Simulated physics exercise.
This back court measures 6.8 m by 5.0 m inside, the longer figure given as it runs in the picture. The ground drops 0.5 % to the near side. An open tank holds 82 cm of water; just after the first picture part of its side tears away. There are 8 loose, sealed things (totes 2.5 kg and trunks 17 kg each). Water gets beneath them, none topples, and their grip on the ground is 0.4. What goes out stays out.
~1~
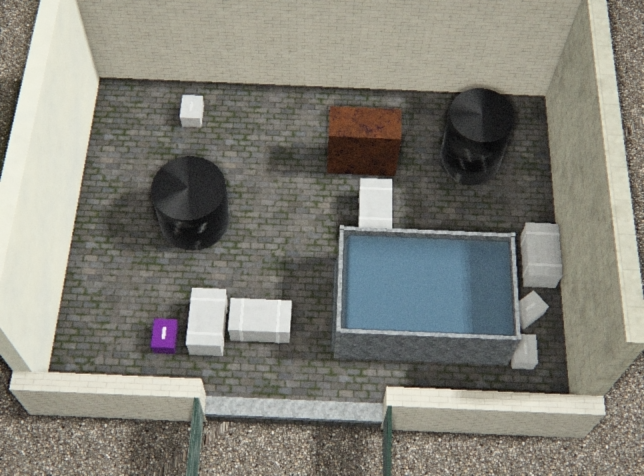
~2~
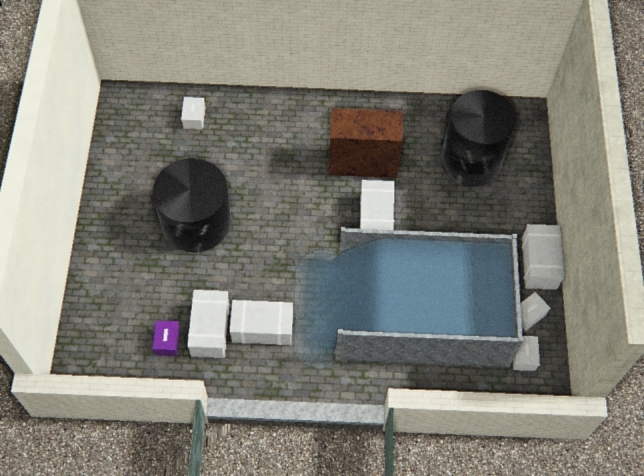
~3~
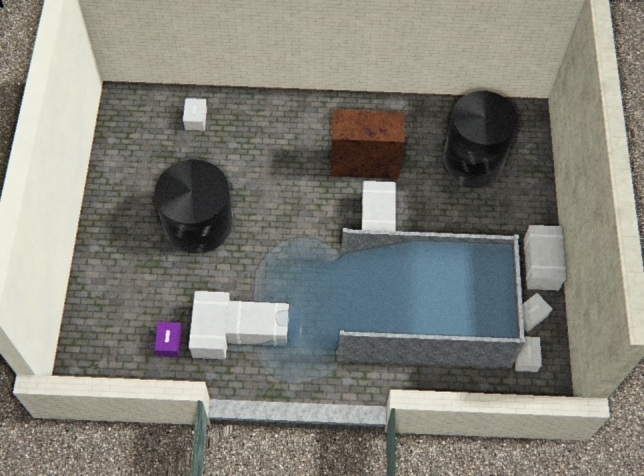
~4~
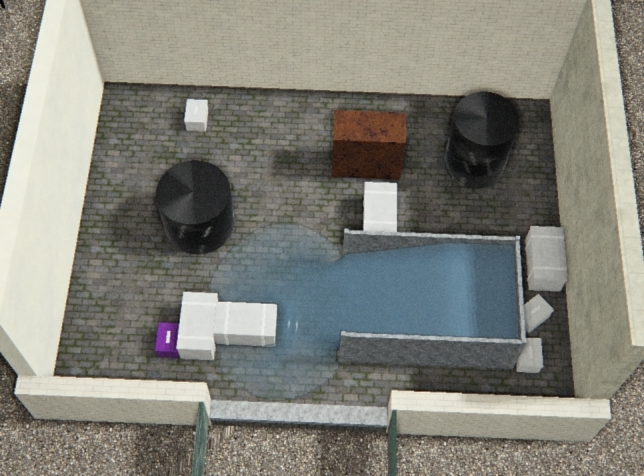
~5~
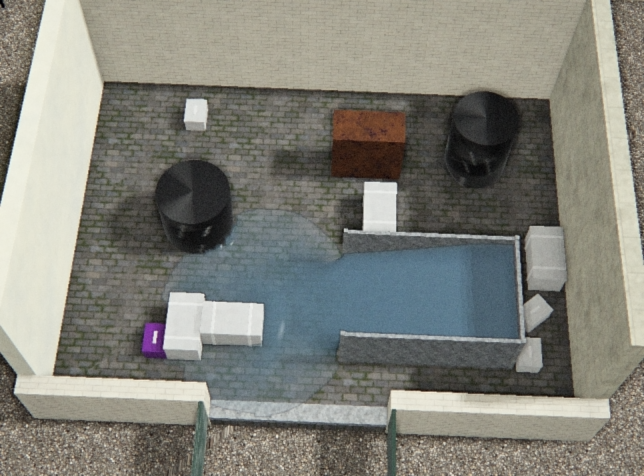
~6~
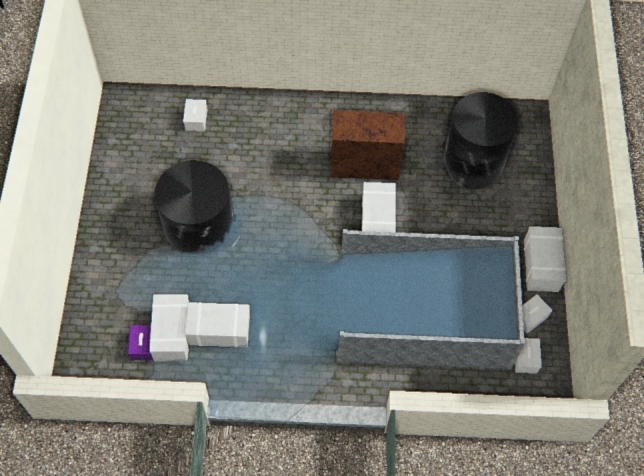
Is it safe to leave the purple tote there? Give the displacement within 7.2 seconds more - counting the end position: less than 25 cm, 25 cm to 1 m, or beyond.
Purple tote travels far.
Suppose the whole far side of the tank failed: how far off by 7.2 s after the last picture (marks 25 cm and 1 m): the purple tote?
Then the purple tote moves a short way.
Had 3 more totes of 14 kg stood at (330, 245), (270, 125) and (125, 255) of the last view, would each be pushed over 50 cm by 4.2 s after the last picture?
In turn: Less, over, past it.
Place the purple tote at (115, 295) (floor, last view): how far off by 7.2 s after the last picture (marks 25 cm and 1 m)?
It gets carried off.
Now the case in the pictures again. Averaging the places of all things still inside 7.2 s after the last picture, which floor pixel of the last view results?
Near (420, 281).
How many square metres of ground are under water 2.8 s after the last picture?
About 21 m2.
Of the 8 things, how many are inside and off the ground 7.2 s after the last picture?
At that moment 3.
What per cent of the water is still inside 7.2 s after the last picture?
About 78 per cent.
Then, 0.9 s after the last picture the purple tote is near (63, 359), 1.3 m from its start, afloat; 0 of 8 are out; 3 afloat.
Then, 2.8 s after the last picture the purple tote is near (119, 342), 0.6 m from its start, afloat; 0 of 8 are out; 4 afloat.
Then, 4.8 s after the last picture the purple tote is near (231, 279), 1.1 m from its start, afloat; 1 of 8 are out; 3 afloat.
Then, 7.2 s after the last picture the purple tote is near (314, 252), 2.3 m from its start, afloat; 1 of 8 are out; 3 afloat.
